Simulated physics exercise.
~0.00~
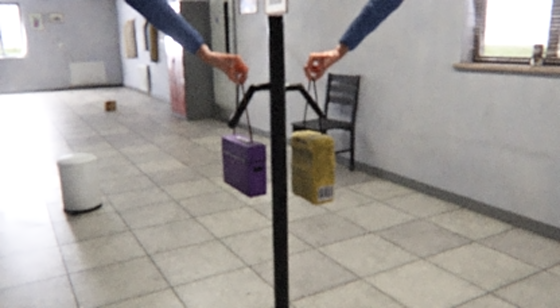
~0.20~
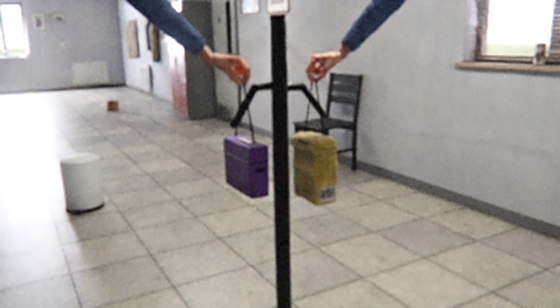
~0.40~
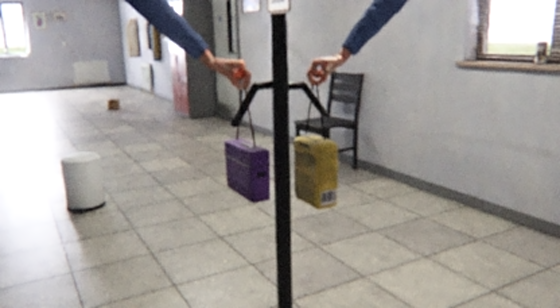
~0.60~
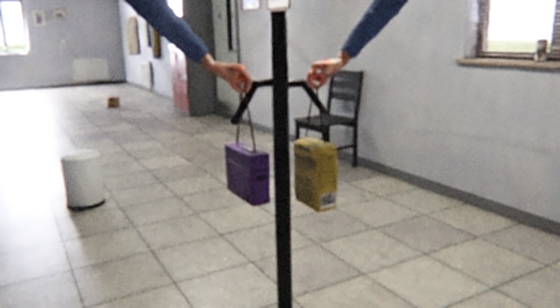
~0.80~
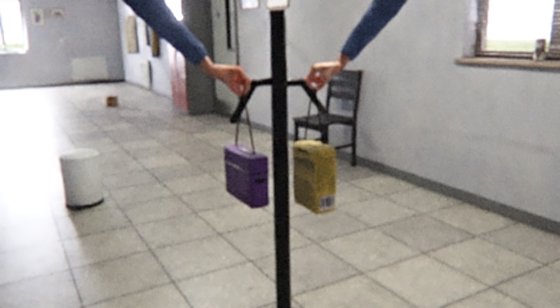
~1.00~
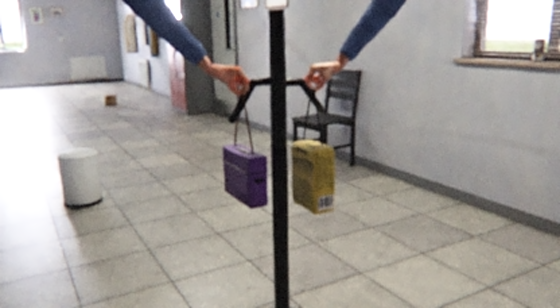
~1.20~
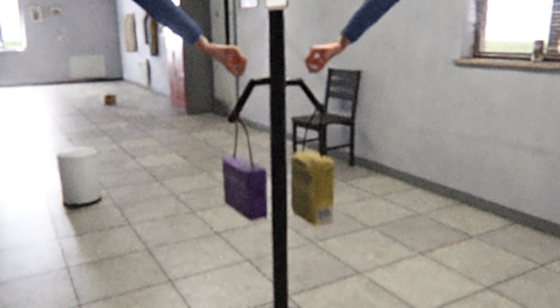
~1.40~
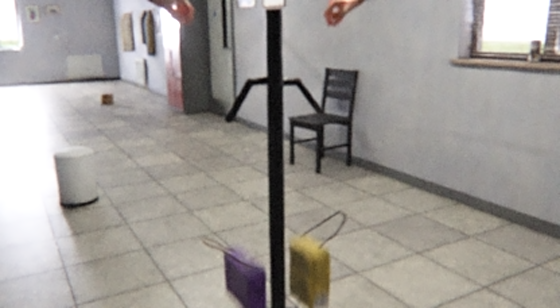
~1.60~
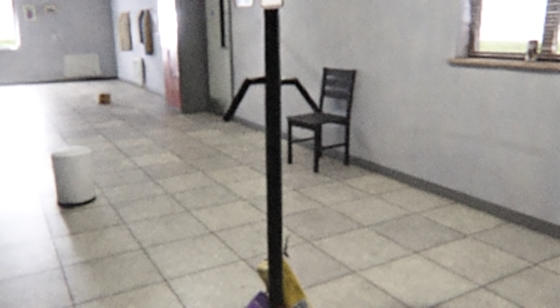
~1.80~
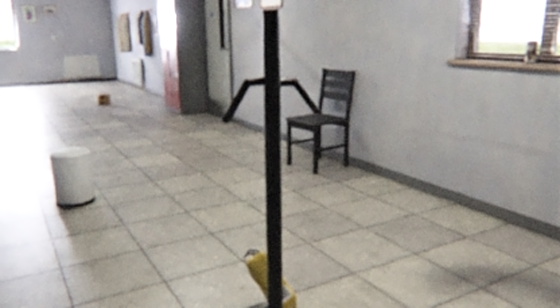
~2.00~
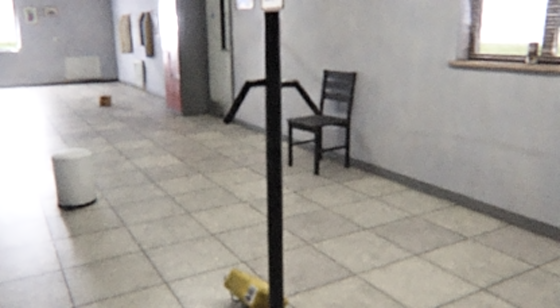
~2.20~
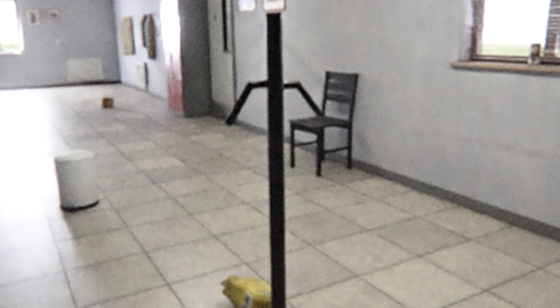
Purple case and yellow sack held by hands at a black stand's arms, then released and dropping to the tiled floor.
